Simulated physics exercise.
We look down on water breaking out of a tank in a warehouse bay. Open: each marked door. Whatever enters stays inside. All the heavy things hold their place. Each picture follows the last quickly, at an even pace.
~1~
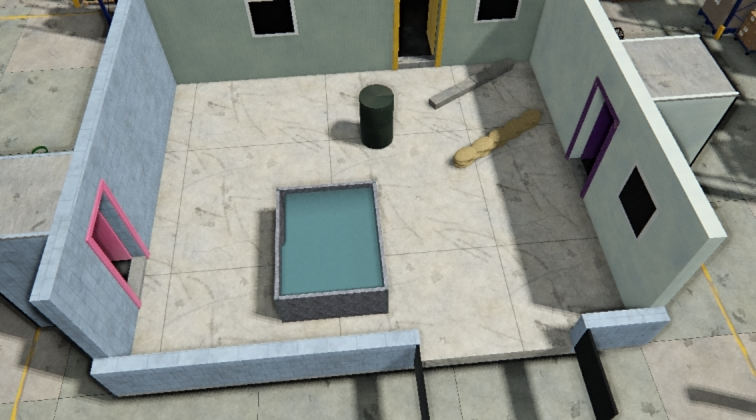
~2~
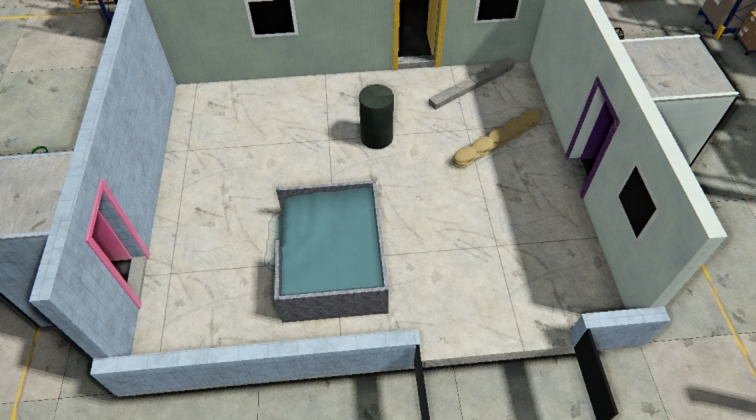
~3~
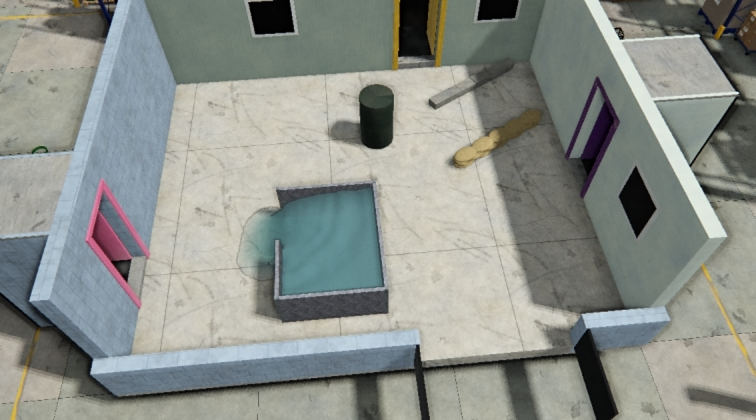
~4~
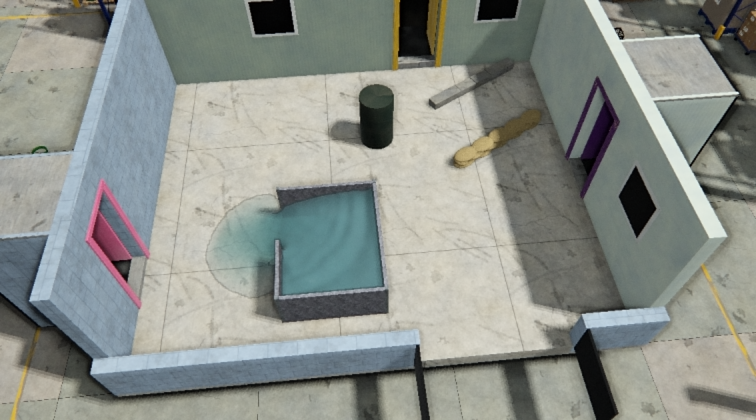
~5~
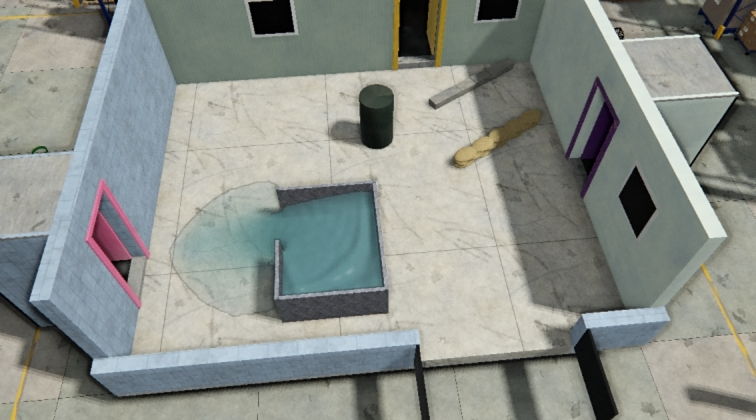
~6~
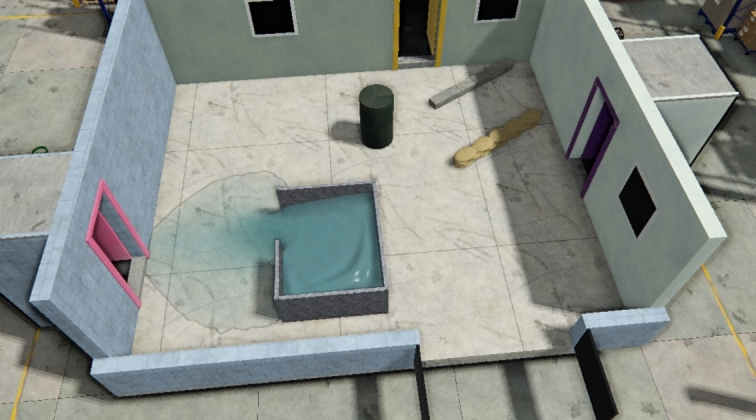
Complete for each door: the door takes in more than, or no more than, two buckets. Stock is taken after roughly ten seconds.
Completed: The purple door takes in no more than two buckets; the yellow door takes in no more than two buckets; the pink door takes in more than two buckets.
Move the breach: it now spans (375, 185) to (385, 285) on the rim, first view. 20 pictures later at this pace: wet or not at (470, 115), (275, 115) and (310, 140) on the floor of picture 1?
Respectively: Drenched, parched and parched.
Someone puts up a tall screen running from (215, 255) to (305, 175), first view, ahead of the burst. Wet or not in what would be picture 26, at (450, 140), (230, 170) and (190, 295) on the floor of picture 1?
Reading the points as listed, I get deluged, then left untouched, then deluged.
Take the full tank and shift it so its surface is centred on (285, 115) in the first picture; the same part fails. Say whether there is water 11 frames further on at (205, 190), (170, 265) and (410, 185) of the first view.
First one gets inundated, next one gets inundated, last one stays unwetted.
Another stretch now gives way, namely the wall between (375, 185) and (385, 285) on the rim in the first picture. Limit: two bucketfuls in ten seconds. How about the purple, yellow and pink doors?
Purple door: Above, yellow door: Below, pink door: Below.
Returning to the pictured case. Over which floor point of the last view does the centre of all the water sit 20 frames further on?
I'd mark it close to (249, 224).
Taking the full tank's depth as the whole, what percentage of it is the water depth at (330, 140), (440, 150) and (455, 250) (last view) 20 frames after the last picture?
Going place by place: 0 %, 0 % and 0 %.
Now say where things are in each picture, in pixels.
The first picture shows the water tank at (329, 238) is whole and still.
In the second picture, the front is at a hidden place, out from the gap at (284, 233).
In the third picture, water pours out at (284, 234) and has run to (246, 268).
In the fourth picture, the front is at (210, 257), out from the gap at (284, 235).
In the fifth picture, the front is at (175, 254), out from the gap at (284, 235).
In the sixth picture, the front is at (152, 235), out from the gap at (284, 234).
A moment on, water covers 20 % of the floor; the purple door not reached, the yellow door not reached, the pink door over two buckets in.
Next, water covers 25 % of the floor; the purple door not reached, the yellow door not reached, the pink door far over two buckets in.
Then, water covers 30 % of the floor; the purple door not reached, the yellow door not reached, the pink door far over two buckets in.
Later, water covers 55 % of the floor; the purple door not reached, the yellow door wet at the sill, nothing in, the pink door far over two buckets in.
In the end, water covers 80 % of the floor; the purple door wet at the sill, nothing in, the yellow door wet at the sill, nothing in, the pink door far over two buckets in.
